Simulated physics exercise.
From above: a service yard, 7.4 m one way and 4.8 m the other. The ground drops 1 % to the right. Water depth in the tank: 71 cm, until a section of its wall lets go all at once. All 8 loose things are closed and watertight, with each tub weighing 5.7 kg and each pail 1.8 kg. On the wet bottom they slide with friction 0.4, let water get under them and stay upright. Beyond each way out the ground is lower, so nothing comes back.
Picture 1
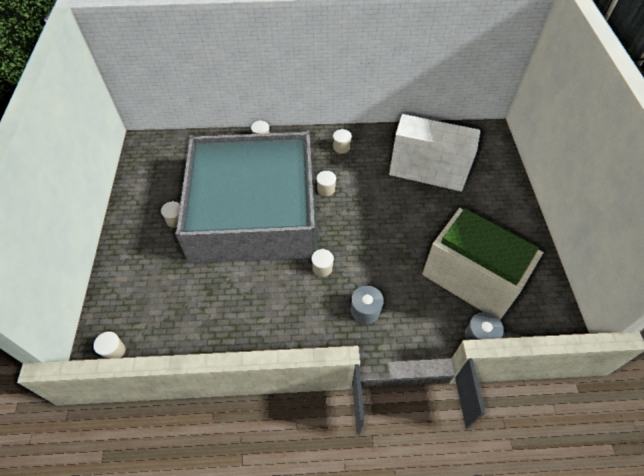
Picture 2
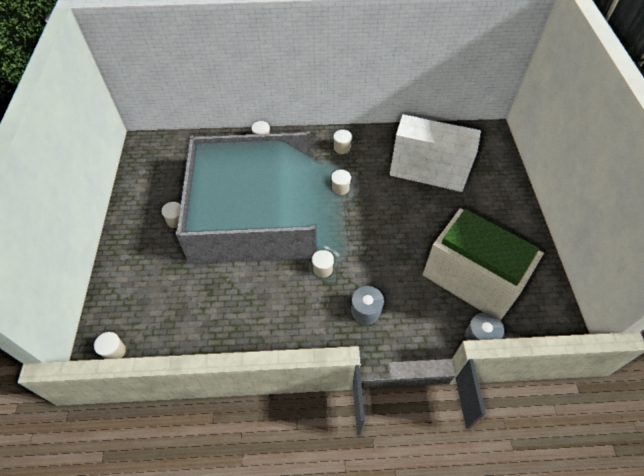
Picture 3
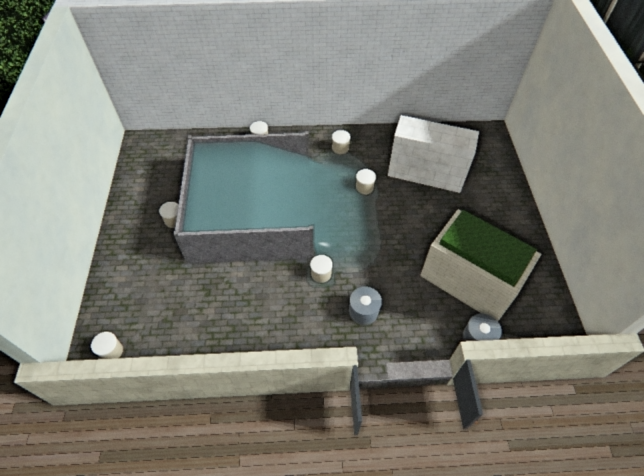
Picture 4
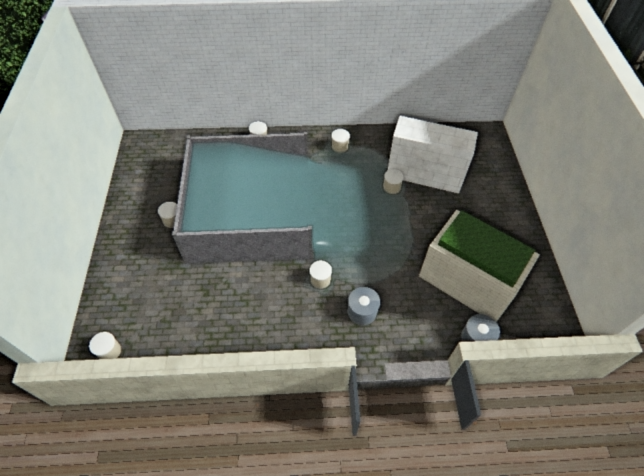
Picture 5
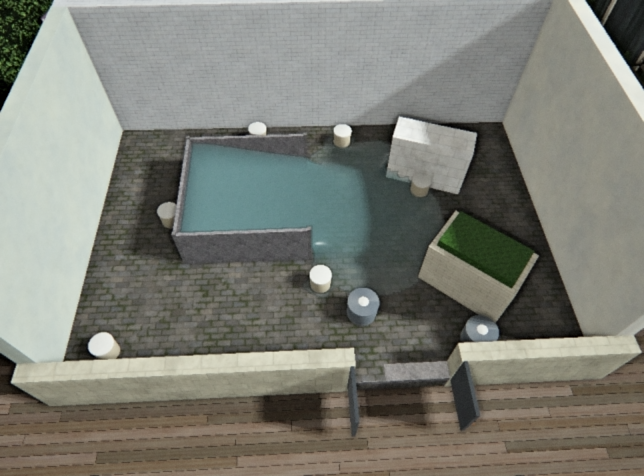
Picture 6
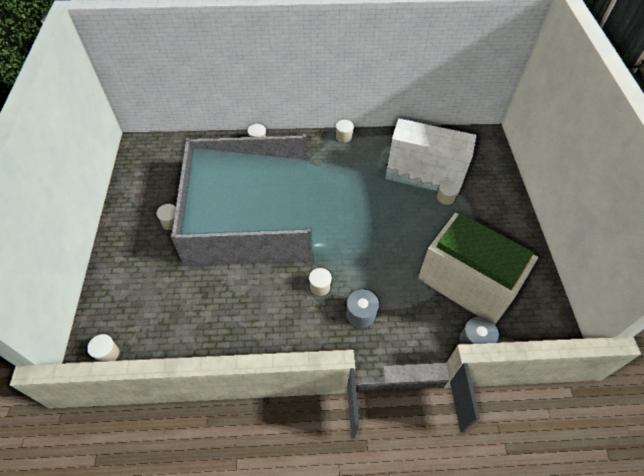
Water poured out through the opened right side of a raised tank and spread across the paved yard, carrying one white pail rightward past a pale block while another pail near the back wall shifted slightly.
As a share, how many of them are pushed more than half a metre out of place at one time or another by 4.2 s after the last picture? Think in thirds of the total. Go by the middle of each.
The share ends up from a third to just below two thirds.
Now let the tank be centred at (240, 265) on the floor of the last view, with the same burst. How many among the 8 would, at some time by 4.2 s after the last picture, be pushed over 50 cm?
Result: 6.
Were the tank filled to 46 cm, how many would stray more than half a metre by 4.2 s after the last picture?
Then it comes to 3.
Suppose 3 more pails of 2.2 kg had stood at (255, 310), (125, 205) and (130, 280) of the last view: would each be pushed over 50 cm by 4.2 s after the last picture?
Note, in sequence: Under threshold; under threshold; under threshold.
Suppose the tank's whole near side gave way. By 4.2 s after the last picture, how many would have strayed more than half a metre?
So the tally would be 6.
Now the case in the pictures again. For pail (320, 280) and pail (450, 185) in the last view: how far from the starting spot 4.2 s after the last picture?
In that order: 30 cm, 400 cm.
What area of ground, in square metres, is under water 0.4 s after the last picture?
At that time the wet patch spans about 14 m2.
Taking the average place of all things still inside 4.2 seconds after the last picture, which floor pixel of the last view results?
Around (276, 268).
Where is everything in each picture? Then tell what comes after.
The first picture shows a pail at (326, 178) rests on the ground; a pail at (342, 136), on the bottom; 3.7 m2 under water; 0 of 8 have shifted.
The second picture shows a pail at (341, 177) rests on the ground, 25 cm from its start; a pail at (343, 136) rests on the ground; water covers 4.8 m2; 1 of 8 have shifted.
The third picture shows a pail at (366, 176), on the bottom, 70 cm from its start; a pail at (341, 137), on the bottom; 6.2 m2 under water; 2 of 8 have shifted.
The fourth picture shows a pail at (394, 176) rests on the ground, 121 cm from its start; a pail at (340, 135), on the bottom, 4 cm from its start; 7.9 m2 under water; 2 of 8 have shifted.
The fifth picture shows a pail at (422, 180) rests on the ground, 169 cm from its start; a pail at (342, 130), on the bottom, 20 cm from its start; water covers 9.5 m2; 3 of 8 have shifted.
The sixth picture shows a pail at (449, 187) floats, 215 cm from its start; a pail at (345, 126), on the bottom, 39 cm from its start; water covers 10.9 m2; 3 of 8 have shifted.
Then, 0.4 s after the last picture 2 of 8 are over 50 cm from their spots; 1 afloat.
Then, 1.5 s after the last picture 3 of 8 are over 50 cm from their spots; 3 afloat.
Then, 2.8 s after the last picture 3 of 8 are over 50 cm from their spots; 3 afloat.
Then, 4.2 s after the last picture 4 of 8 are over 50 cm from their spots, and 5 have been at some point; 4 afloat.
